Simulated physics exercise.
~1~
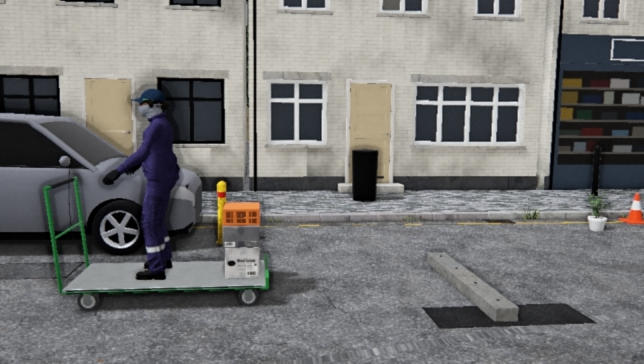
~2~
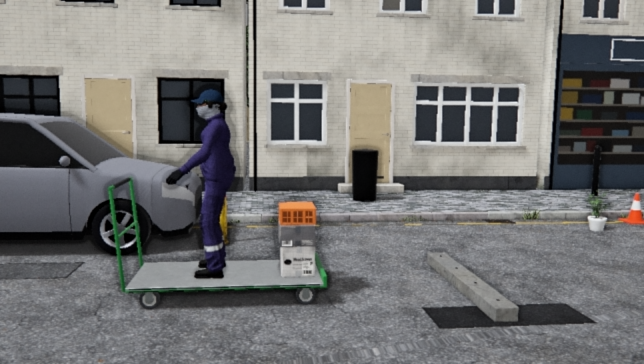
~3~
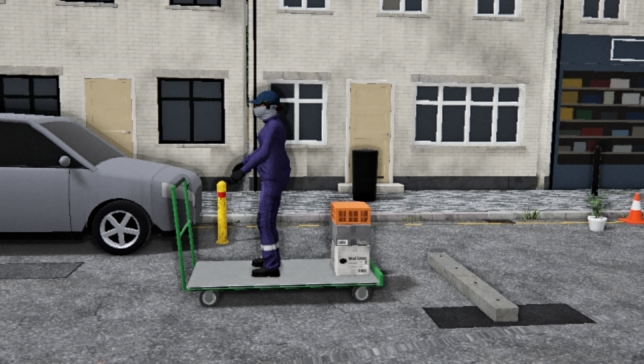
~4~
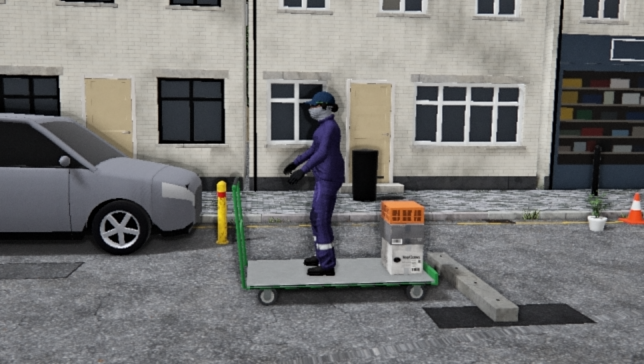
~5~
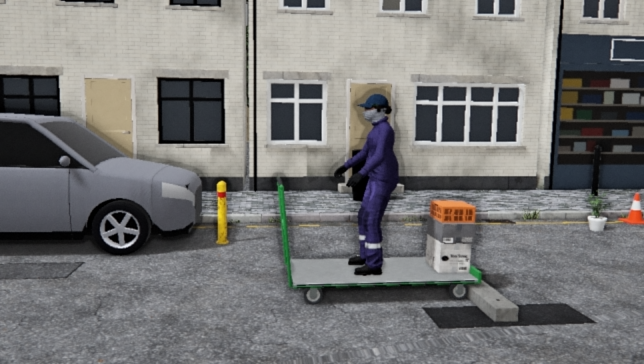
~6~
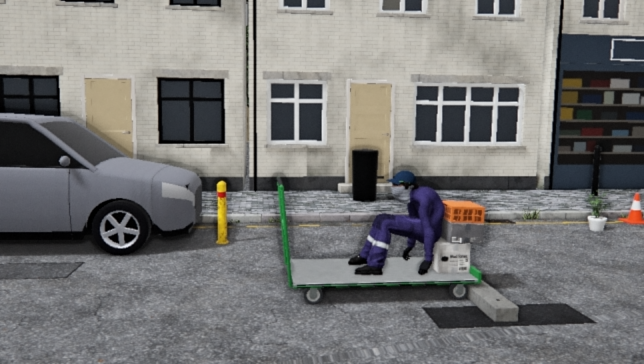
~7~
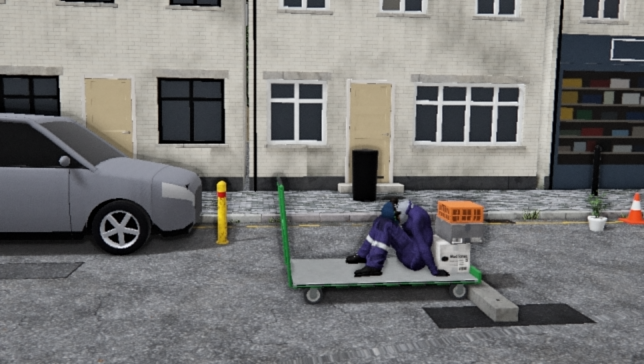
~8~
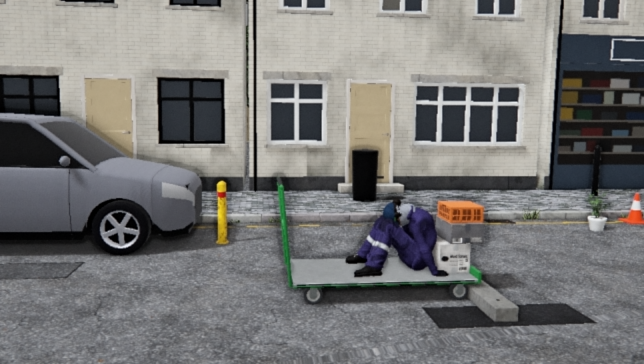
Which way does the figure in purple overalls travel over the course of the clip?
The figure moves to the right, riding on the trolley and then shifting a little further right as it drops onto the deck.
A green flatbed trolley carrying a standing figure in purple overalls and a stack of boxes topped by an orange crate rolls right and stops at a concrete wheel stop. The figure drops onto the deck and ends slumped against the boxes, still aboard.
